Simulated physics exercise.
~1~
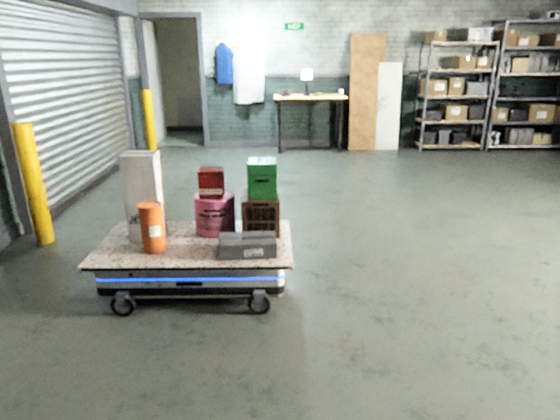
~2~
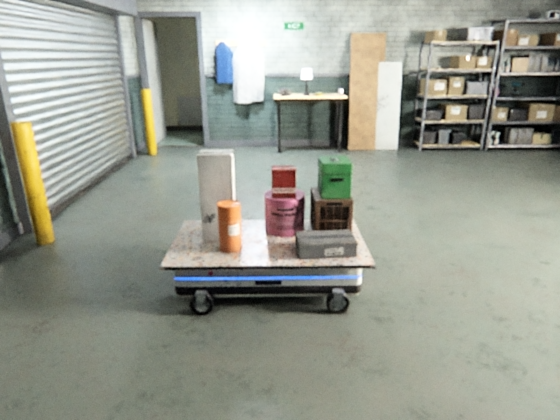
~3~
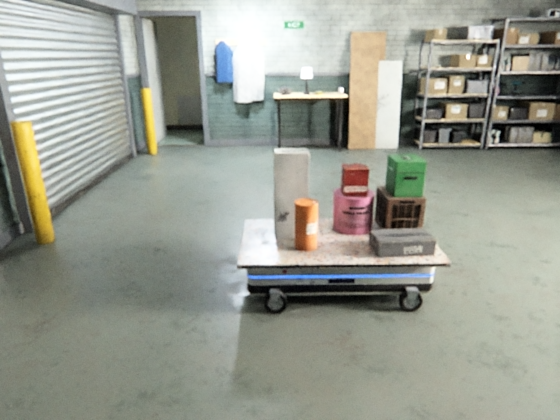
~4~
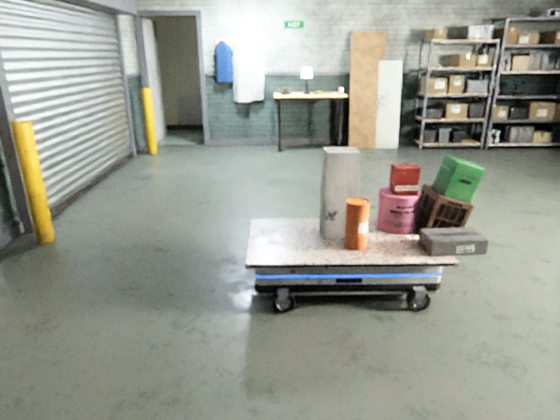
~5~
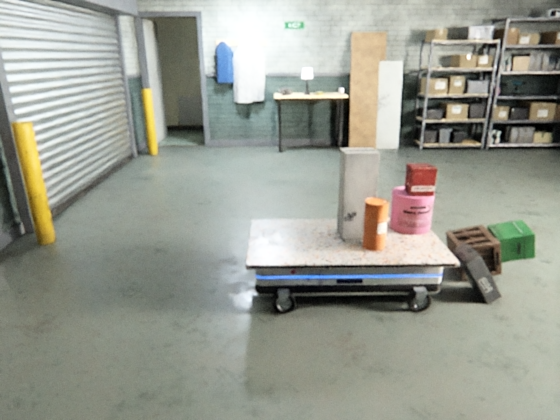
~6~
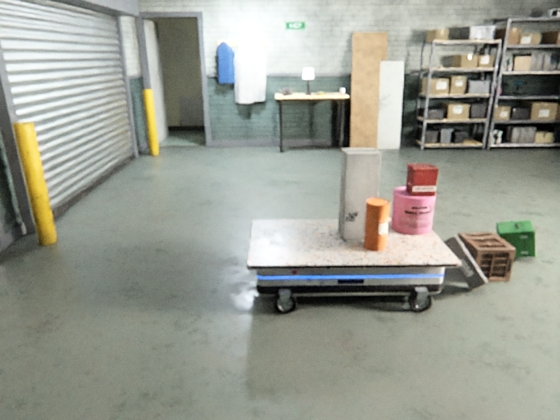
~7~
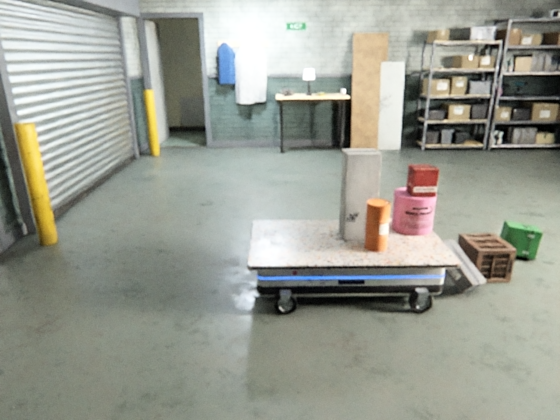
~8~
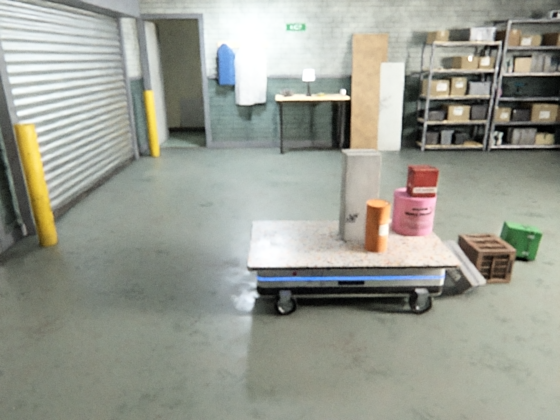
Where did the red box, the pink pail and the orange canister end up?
All three were still on the cart at the end, with the red box sitting on top of the pink pail and the orange canister standing nearby.
